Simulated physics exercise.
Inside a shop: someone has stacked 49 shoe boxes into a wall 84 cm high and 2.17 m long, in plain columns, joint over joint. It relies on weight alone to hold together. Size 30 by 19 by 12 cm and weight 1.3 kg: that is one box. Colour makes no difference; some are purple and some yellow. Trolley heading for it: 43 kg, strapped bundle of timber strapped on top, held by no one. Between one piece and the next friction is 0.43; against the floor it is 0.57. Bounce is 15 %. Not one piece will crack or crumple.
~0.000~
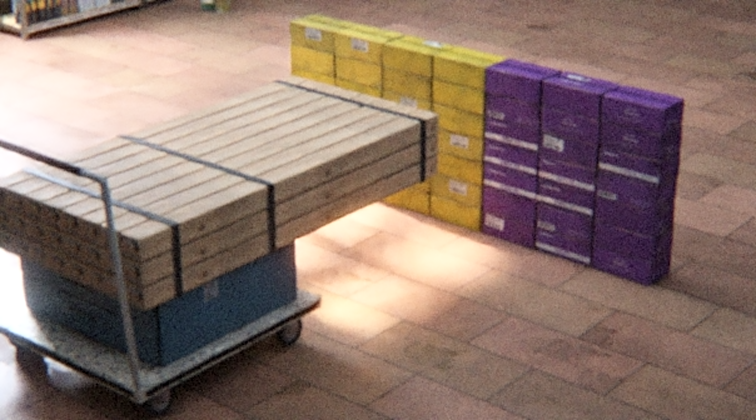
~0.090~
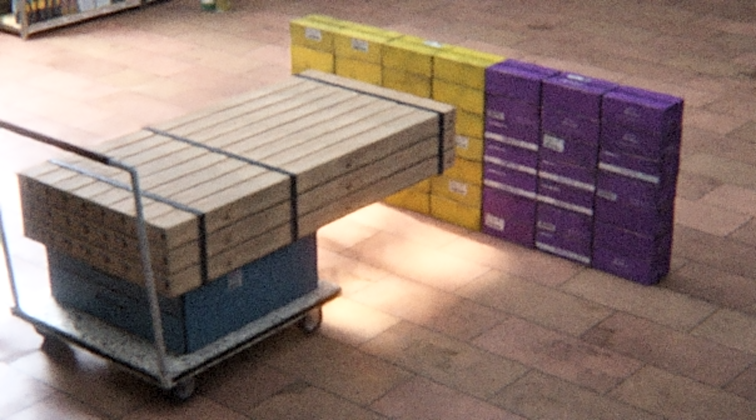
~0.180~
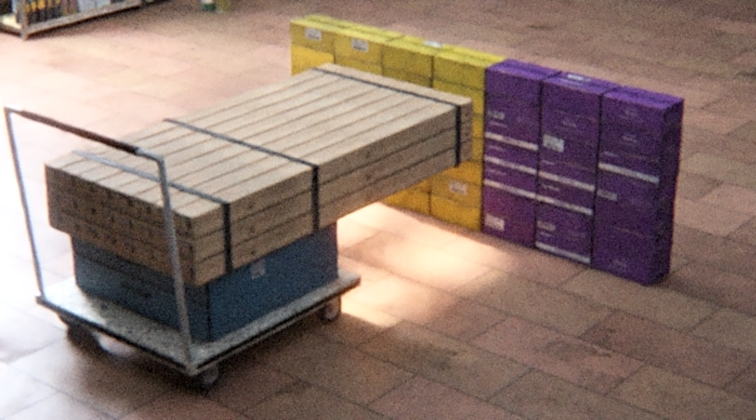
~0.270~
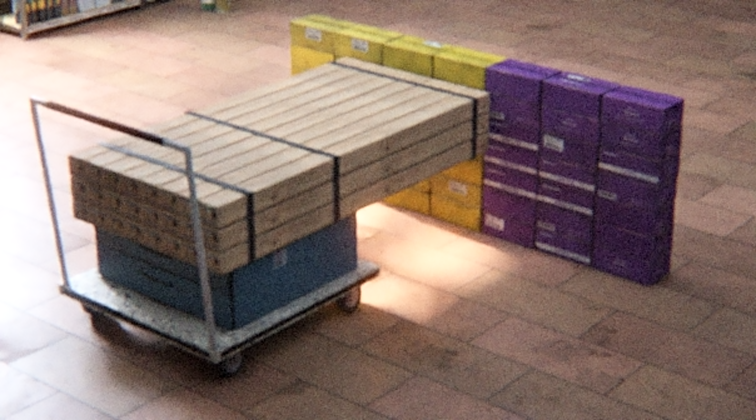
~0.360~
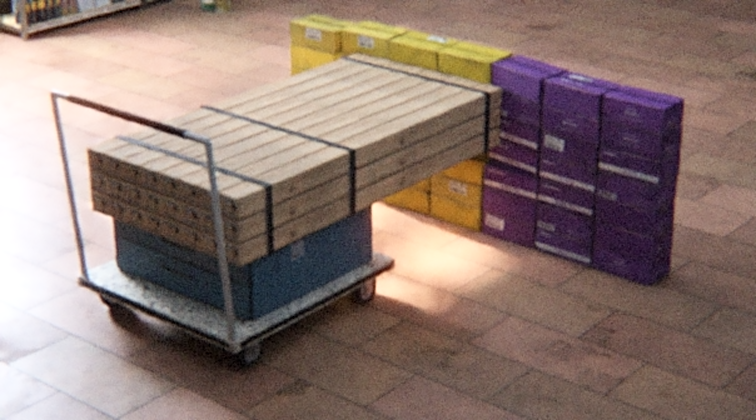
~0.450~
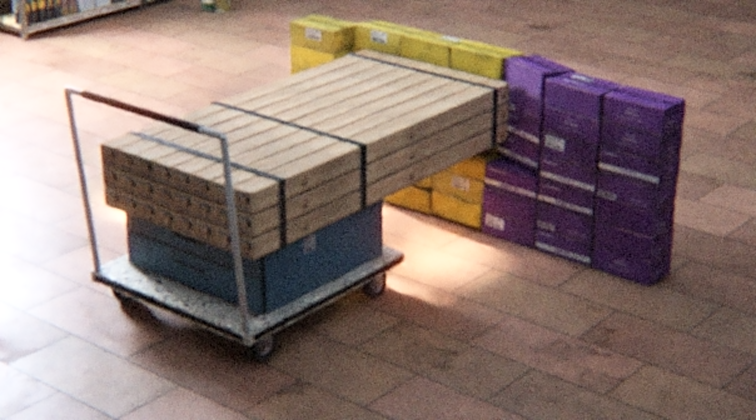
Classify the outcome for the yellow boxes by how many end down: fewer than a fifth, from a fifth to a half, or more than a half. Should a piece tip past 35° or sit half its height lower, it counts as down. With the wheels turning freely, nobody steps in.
It is more than a half.
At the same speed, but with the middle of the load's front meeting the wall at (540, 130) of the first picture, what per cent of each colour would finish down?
For yellow it's 20 per cent, for purple 90 per cent.
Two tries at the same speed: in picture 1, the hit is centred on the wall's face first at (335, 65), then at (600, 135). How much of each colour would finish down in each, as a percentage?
For yellow it's 70 then 0 per cent, for purple 0 then 60 per cent.
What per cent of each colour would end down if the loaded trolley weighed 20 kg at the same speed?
Yellow 70, purple 20 per cent.
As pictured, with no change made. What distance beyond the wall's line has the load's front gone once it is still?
It sits some 95 cm past it.
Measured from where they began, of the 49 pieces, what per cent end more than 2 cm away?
Fraction: 55 %.
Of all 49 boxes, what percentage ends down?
The share is about 45 in a hundred.
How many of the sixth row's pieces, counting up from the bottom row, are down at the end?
Row tally: 4.
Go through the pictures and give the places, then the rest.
In the first picture (pixels give the middle of a visible side), load (431, 136) 44 cm short of the wall; top yellow box (407, 61); top purple box (512, 86); none has stirred.
Load (449, 128) 31 cm short of the wall; top yellow box (407, 61), in the second picture.
Load (466, 121) 19 cm short of the wall; top yellow box (407, 61), in the third picture.
Load (483, 114) 6 cm short of the wall; top yellow box (407, 61), in the fourth picture.
Load (495, 108) 42 mm into the wall's line; top yellow box (412, 58) 46 mm from its place; top purple box (515, 83) 34 mm from its place; movement in 16 of them, in the fifth picture.
Load (503, 103) 11 cm into the wall's line; top yellow box (424, 52) 6° from how it stood; top purple box (522, 78) 5° from how it stood; movement in 25 of them, in the sixth picture.
After 0.64 s, load 24 cm past the wall's line, still rolling; 2 of the 28 yellow boxes down (2 of 49 in all colours); top yellow box 27° from how it stood, 6 cm lower; top purple box 32° from how it stood, 58 mm lower.
After 0.92 s, load 41 cm past the wall's line, still rolling; 19 of the 28 yellow boxes down (23 of 49 in all colours); top yellow box on its side; top purple box on its side.
In the end (2.7 s), load 97 cm past the wall's line, stopped; 19 of the 28 yellow boxes down (23 of 49 in all colours); top yellow box on its side; top purple box upside down. That is 68 per cent. From the last view, middles, top yellow box near (524, 135), top purple box near (664, 187).
